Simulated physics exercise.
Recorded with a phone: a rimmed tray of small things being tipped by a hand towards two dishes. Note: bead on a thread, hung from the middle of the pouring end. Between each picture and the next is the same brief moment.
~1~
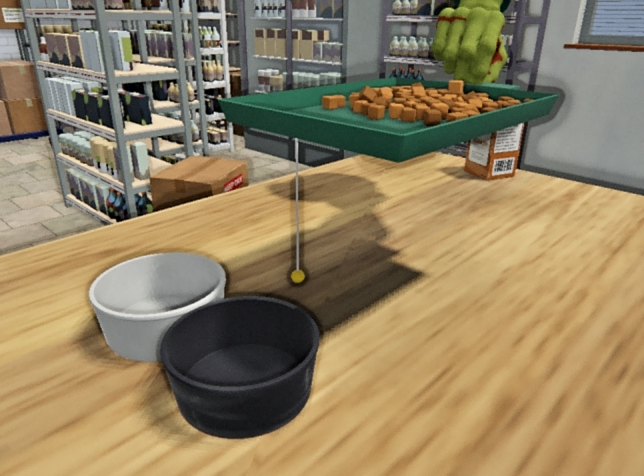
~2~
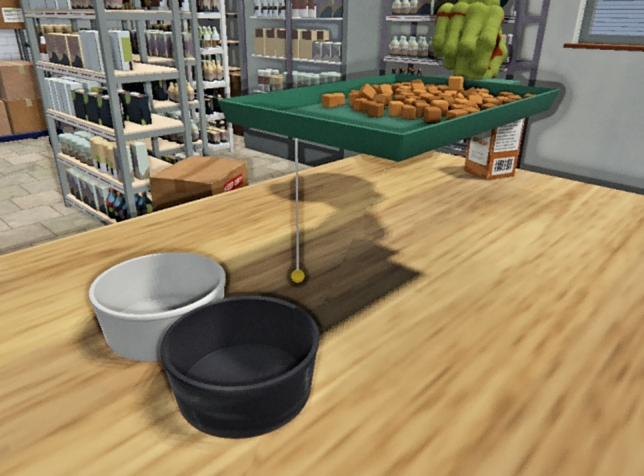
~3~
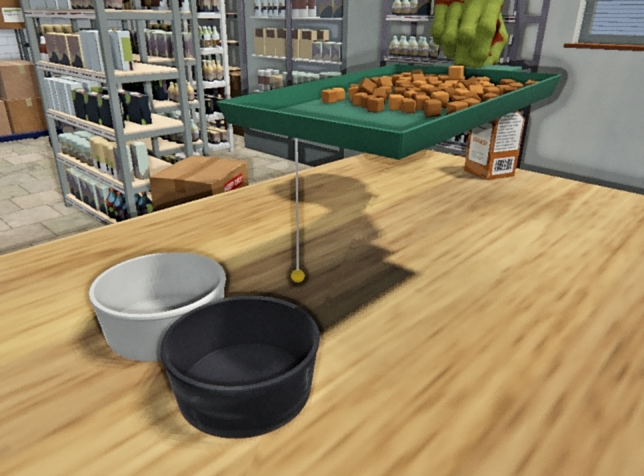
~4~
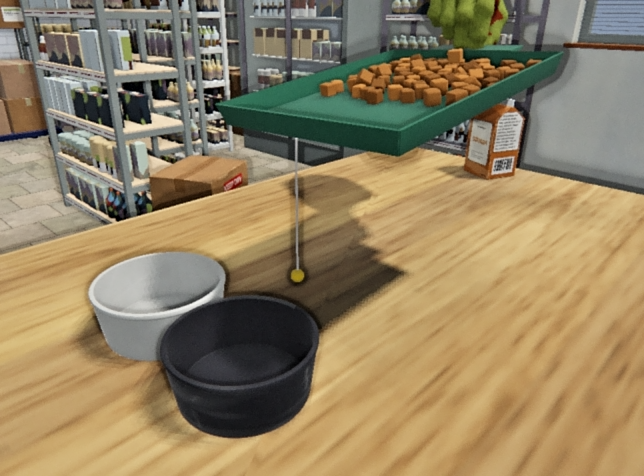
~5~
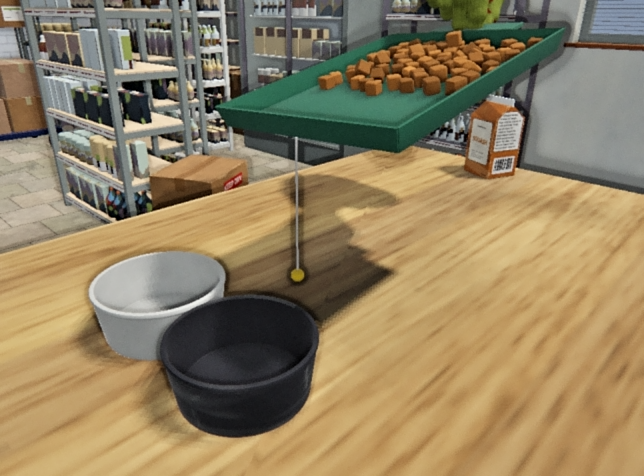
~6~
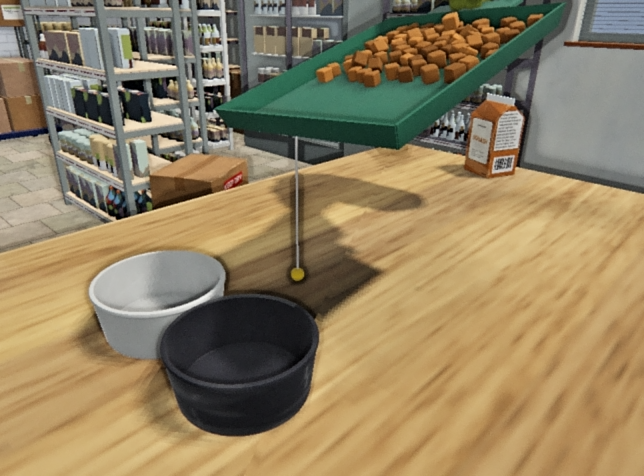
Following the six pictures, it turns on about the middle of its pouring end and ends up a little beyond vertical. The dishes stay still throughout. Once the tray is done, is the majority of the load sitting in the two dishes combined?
Yes, the majority is there.
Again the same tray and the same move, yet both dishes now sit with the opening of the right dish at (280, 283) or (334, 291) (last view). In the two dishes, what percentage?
About 40 and 20 per cent respectively.
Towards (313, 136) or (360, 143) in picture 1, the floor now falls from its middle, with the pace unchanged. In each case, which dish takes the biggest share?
Try 1: Right-side dish. Try 2: Right-side dish.
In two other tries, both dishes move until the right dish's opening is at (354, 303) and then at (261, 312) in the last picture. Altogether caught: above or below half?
Place 1: Lower than half; place 2: Higher than half.
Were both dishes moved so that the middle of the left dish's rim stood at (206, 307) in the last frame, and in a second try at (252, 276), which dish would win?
The left of the pair the first time, the left of the pair the second.
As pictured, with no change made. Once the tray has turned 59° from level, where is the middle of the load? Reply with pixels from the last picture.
Roughly at (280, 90).
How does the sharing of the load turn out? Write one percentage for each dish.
40 per cent goes to the left dish and 40 per cent to the right dish.
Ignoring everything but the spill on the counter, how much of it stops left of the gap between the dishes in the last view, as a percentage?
I'd guess close to 10 %.
Just after the last frame, tray tipped steeply; the larger part on the tray; just a few in the left dish; about a tenth in the air.
A moment on, tray tipped right over; the larger part on the tray; about a tenth in the right dish; about a tenth in the left dish; about a tenth outside both; just a few in the air.
Further on, tray tipped past a quarter turn; roughly a third in the right dish; roughly a third in the left dish; roughly a quarter outside both.
When it is over, tray tipped past a quarter turn; roughly a third in the right dish; roughly a third in the left dish; roughly a quarter outside both.
